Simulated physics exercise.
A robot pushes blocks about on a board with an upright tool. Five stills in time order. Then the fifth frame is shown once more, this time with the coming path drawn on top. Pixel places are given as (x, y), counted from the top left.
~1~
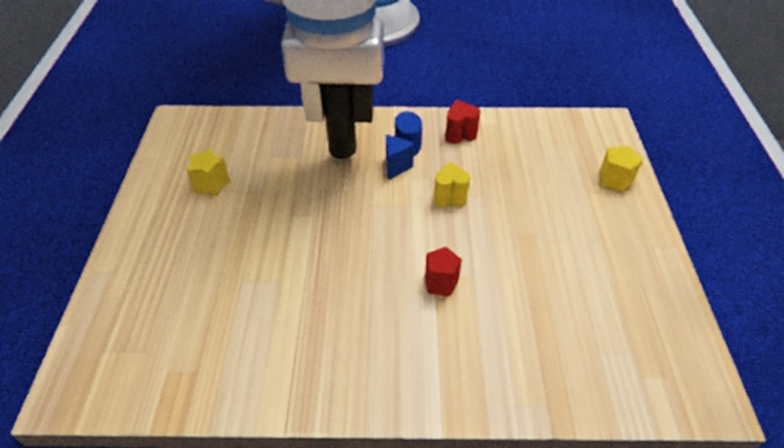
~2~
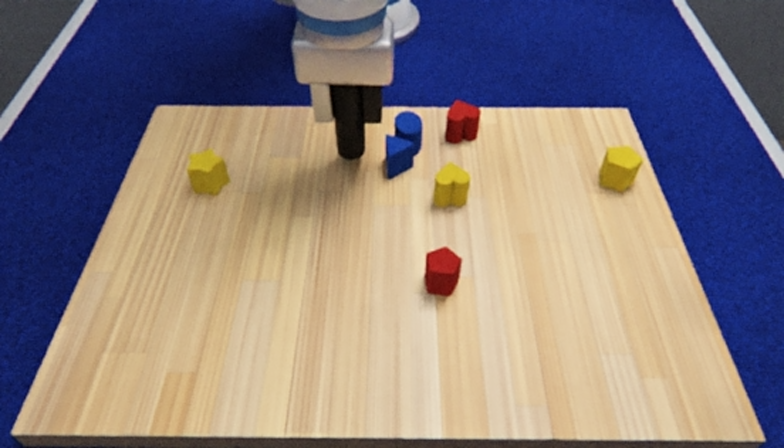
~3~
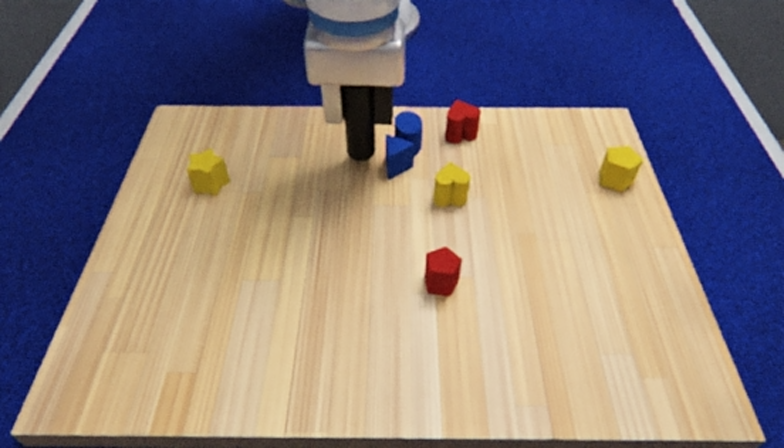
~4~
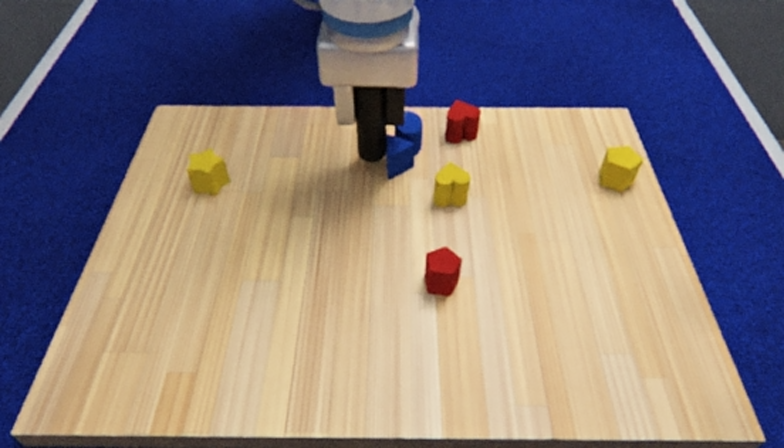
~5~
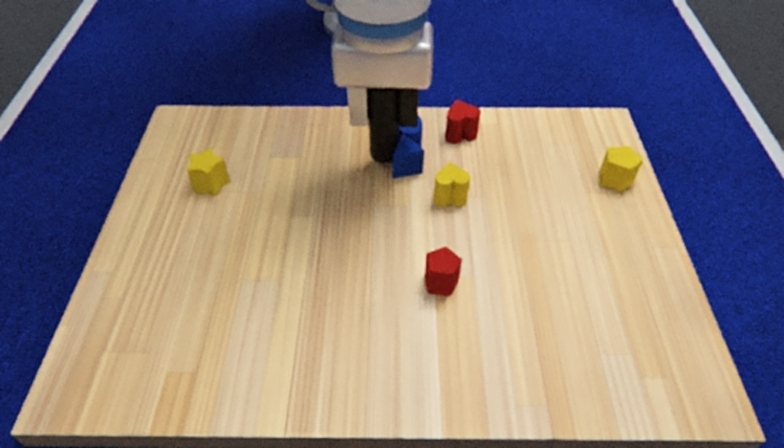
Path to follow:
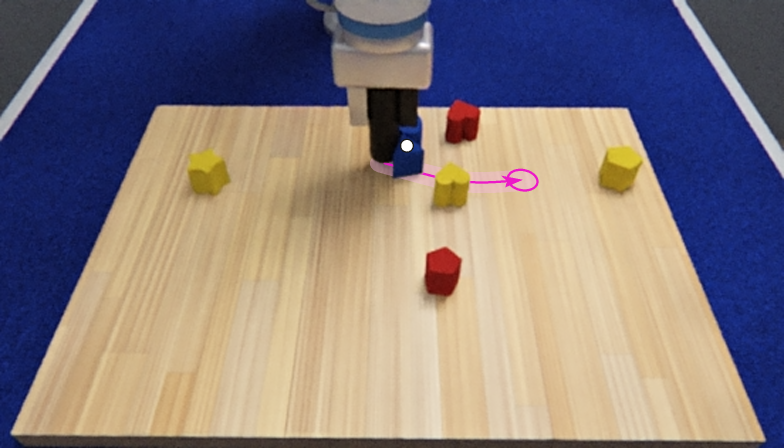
The robot's upright tool moves right across the board and nudges the blue triangular block.
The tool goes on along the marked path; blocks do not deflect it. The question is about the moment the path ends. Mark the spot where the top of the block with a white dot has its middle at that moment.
Final place: (523, 175).
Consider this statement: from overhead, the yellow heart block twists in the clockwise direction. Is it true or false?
This is true.
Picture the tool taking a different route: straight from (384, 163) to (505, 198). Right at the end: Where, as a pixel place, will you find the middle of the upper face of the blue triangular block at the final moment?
It will end up at (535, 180).
Drawn move, from (384, 163) by way of (451, 180) to (523, 180); the dot is on the blue triangular block.
On the path given first. One third of the way, tool at (430, 167); blue triangular block at (455, 158); yellow heart block at (456, 177), turned 20° clockwise.
Two thirds of the way, tool at (477, 174); blue triangular block at (502, 170), turned 25° clockwise; yellow heart block at (462, 179), turned 60° clockwise.
At the end, tool at (525, 172); blue triangular block at (523, 175), turned 65° clockwise; blue oval block still; yellow heart block at (462, 179), turned 60° clockwise.
